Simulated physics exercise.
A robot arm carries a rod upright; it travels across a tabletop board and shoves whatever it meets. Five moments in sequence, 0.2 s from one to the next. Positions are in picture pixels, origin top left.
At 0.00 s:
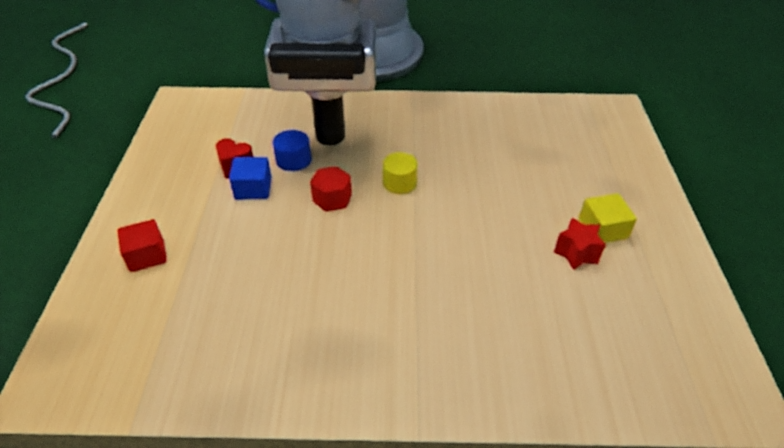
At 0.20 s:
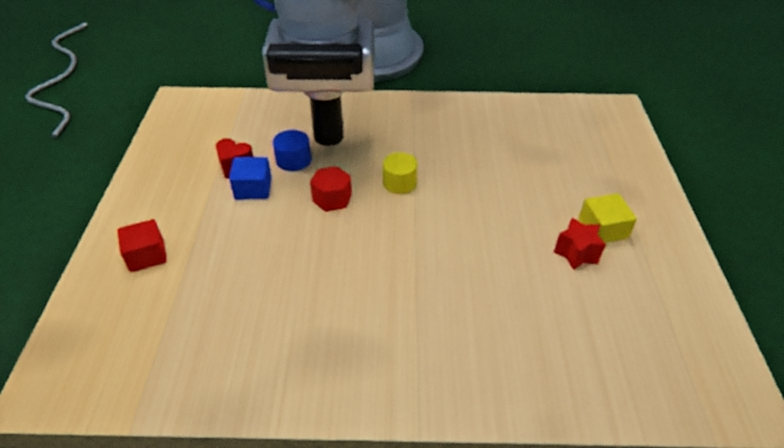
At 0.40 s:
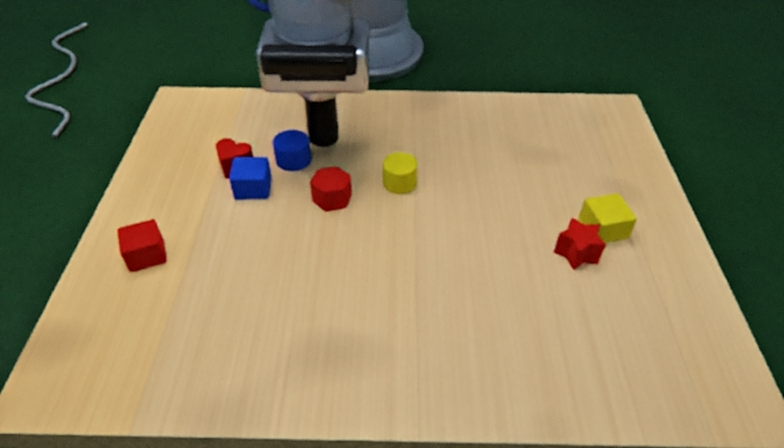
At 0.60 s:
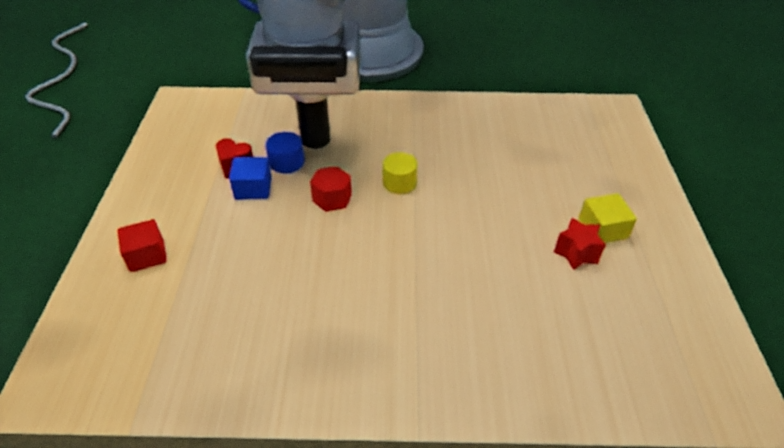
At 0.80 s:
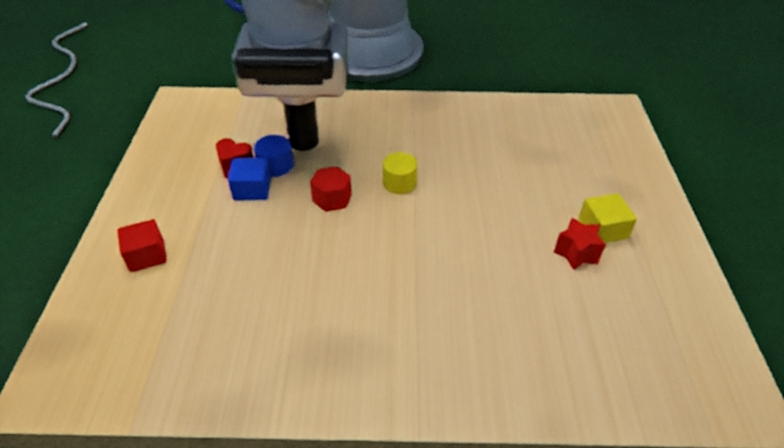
Robot arm with a black rod moving left across a wooden board, nudging a blue cylinder towards a blue cube and red heart.
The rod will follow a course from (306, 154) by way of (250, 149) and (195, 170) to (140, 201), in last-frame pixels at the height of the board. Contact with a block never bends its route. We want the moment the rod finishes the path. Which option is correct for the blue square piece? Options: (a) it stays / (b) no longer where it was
Answer: B.
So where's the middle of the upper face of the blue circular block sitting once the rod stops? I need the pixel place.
At pixel (209, 166).
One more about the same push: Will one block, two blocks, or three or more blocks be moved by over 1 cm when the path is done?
At least three of them.
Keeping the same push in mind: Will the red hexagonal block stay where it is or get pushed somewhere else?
Not moved.
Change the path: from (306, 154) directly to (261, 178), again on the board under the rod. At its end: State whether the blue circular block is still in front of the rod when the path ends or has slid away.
Looking at the end of the path, the blue circular block is still being driven ahead.
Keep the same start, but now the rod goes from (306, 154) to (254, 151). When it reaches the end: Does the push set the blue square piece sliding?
It seems so.
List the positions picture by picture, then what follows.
Rod tip (331, 137); block tops, red heart (231, 148); blue square piece (249, 168); blue circular block (291, 140); red hexagonal block (330, 178), in the first picture.
Rod (329, 138); blocks unchanged, in the second picture.
Rod (324, 139); blocks unchanged, in the third picture.
Rod (316, 140); blue circular block (284, 142), in the fourth picture.
Rod (304, 142); red heart (231, 148); blue square piece (247, 169); blue circular block (272, 145); red hexagonal block (330, 178), in the fifth picture.
What follows on the original path. One third of the way, rod (247, 138); red heart (205, 157), turned 55° clockwise; blue square piece (245, 175); blue circular block (237, 151).
Two thirds of the way, rod (191, 159); red heart (171, 174), turned 50° clockwise; blue square piece (246, 179), turned 20° anticlockwise; blue circular block (209, 167).
At the end, rod (135, 189); red heart (148, 196), turned 55° anticlockwise; blue square piece (246, 179), turned 20° anticlockwise; blue circular block (209, 166); red hexagonal block in place.
